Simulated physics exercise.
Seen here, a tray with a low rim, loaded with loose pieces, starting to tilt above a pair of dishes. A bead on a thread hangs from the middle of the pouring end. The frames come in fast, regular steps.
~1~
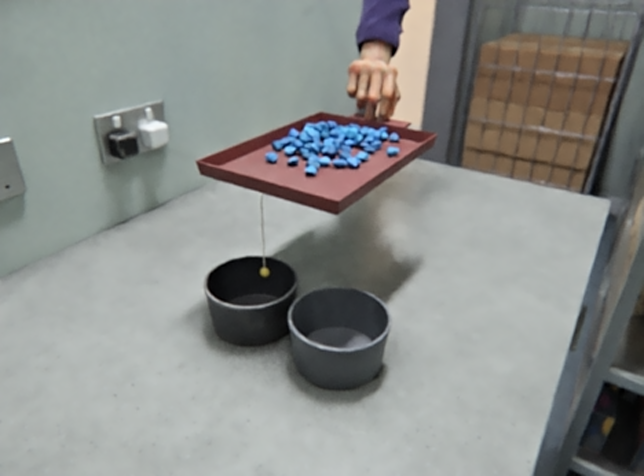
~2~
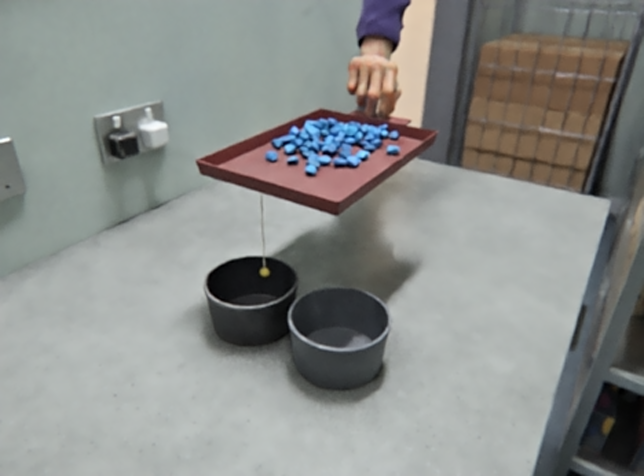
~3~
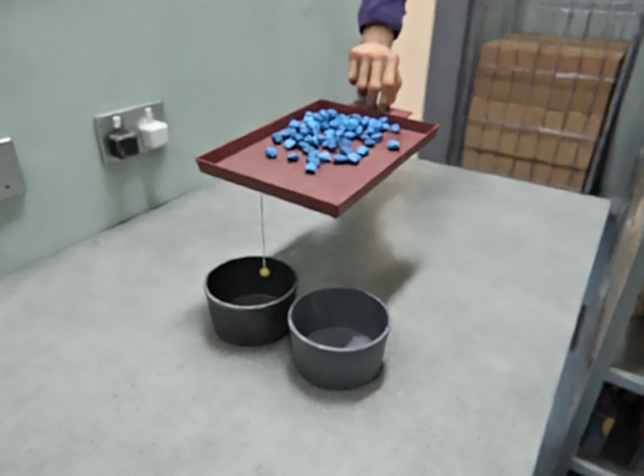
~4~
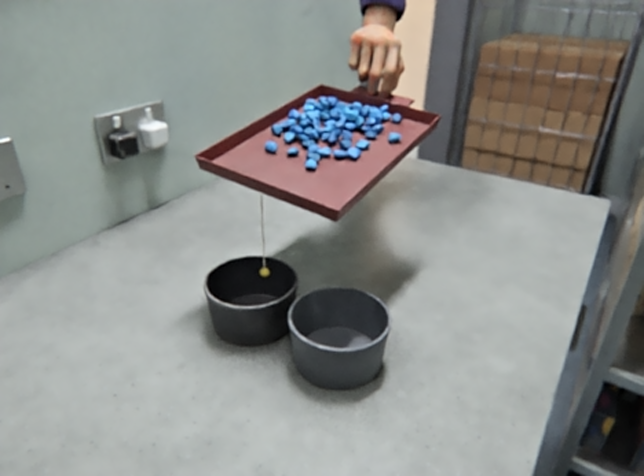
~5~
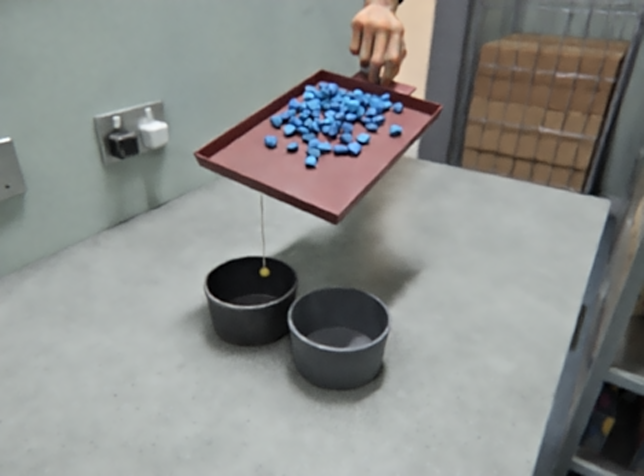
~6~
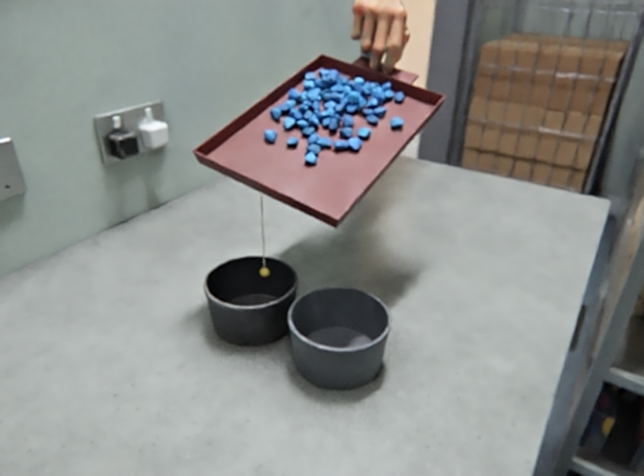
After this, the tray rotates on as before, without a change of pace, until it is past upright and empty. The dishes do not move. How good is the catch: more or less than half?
Together they catch the larger part.
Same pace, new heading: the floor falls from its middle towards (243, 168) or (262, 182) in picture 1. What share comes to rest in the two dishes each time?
About 20 and 20 per cent.
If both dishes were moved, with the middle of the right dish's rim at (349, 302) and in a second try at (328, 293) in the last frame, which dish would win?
First the right-hand dish, then the dish on the right.
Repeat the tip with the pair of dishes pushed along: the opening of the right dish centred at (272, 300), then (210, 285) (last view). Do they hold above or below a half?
In turn: Below a half; under half.
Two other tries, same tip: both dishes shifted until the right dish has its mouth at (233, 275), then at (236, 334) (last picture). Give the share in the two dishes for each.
First some 0, then 10 per cent.
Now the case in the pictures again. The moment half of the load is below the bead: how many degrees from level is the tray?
At about 80°.
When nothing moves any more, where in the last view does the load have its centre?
Around (330, 353).
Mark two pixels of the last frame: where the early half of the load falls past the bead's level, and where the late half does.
Early half (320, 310), late half (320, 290).
Soon after the last picture, tray tipped steeply; nearly all on the tray; a small part in the air.
A little later, tray tipped right over; about a quarter on the tray; about half in the right dish; about a quarter outside both; a stray few in the air.
Later still, tray tipped past a quarter turn; most in the right dish; about a quarter outside both.
At rest, tray tipped past a quarter turn; most in the right dish; none in the left dish; about a quarter outside both.
